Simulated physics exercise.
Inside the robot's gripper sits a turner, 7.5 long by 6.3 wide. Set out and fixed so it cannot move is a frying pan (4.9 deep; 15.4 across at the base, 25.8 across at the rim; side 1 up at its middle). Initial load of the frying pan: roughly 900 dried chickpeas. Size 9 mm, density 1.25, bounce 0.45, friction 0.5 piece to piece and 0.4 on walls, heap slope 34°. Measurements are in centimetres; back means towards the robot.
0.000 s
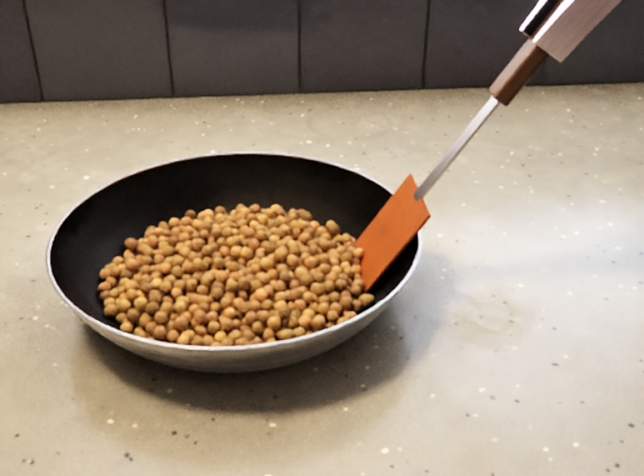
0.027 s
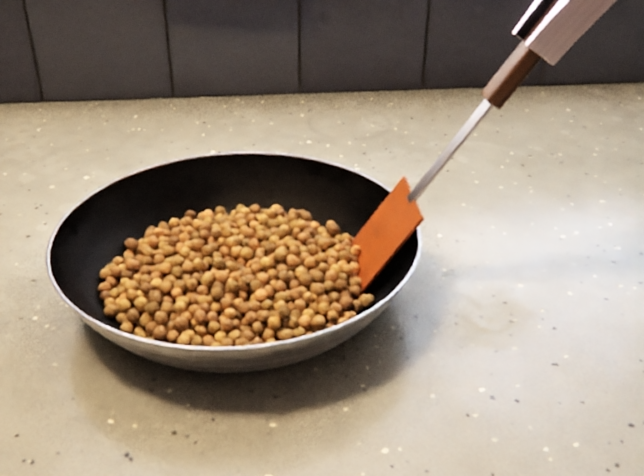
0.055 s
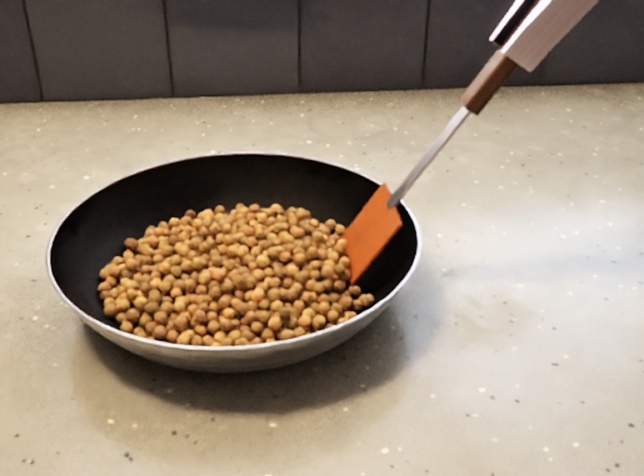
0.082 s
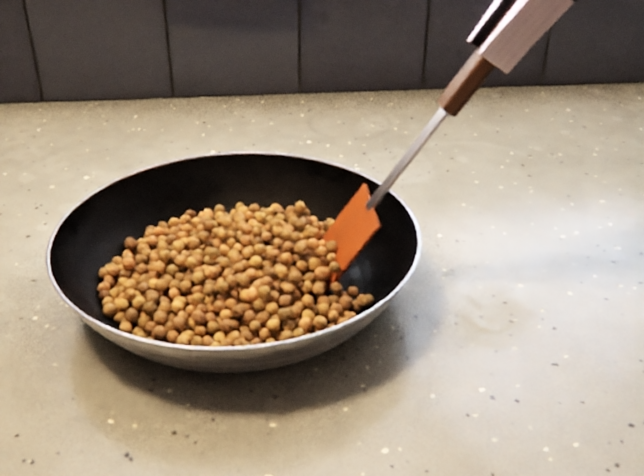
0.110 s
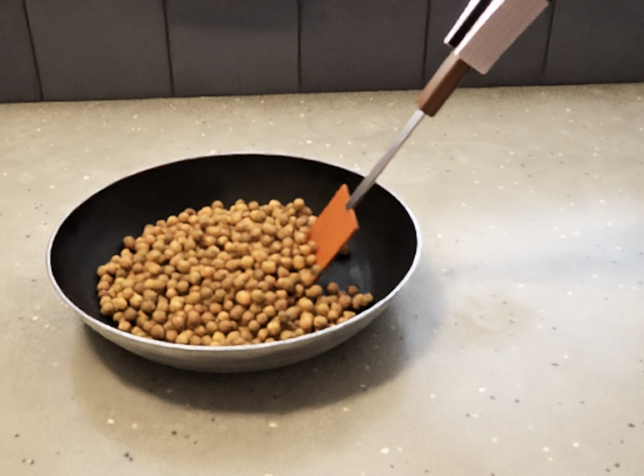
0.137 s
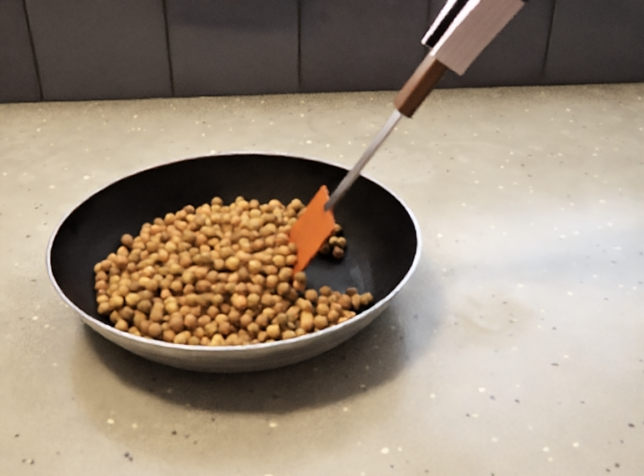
To begin with, a robot gripper holds an orange turner at the right side of a black frying pan heaped with dried chickpeas on a speckled countertop. The turner then moves left into the heap, pushing chickpeas leftward and baring dark pan surface behind it, while a few chickpeas remain at its right.
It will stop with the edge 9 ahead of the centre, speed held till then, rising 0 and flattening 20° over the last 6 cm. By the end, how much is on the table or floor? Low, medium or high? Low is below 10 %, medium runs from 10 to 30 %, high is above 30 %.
The share is low, below 10 %.
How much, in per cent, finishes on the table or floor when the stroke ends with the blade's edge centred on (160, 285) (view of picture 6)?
About 0 per cent.
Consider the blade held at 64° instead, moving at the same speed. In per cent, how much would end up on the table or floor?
In that case, around 5 percent would end up on the table or floor.
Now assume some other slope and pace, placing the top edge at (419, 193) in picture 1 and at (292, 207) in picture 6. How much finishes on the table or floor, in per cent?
5 per cent.
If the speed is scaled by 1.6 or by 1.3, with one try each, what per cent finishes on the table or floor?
Near 10 and near 5 percent respectively.
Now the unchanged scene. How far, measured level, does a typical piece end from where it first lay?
I'd estimate close to 3 centimetres.
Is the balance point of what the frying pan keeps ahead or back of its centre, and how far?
Ahead of centre, roughly 3.5 centimetres.
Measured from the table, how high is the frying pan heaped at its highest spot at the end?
It reaches about 6.0 cm.
By 0.21 s, sloping 56°, highest piece 5 above the table; 900 in the frying pan.
By 0.28 s, sloping 47°, highest piece 5 above the table; 900 in the frying pan.
By 0.52 s, sloping 36°, highest piece 6 above the table; 876 in the frying pan, 22 on the table or floor, 2 on the blade or in flight.
By 1.57 s, sloping 36°, highest piece 6 above the table; 876 in the frying pan, 24 on the table or floor.
Final count, 876 in the frying pan, 24 on the table or floor. That is 3 % on the table or floor.
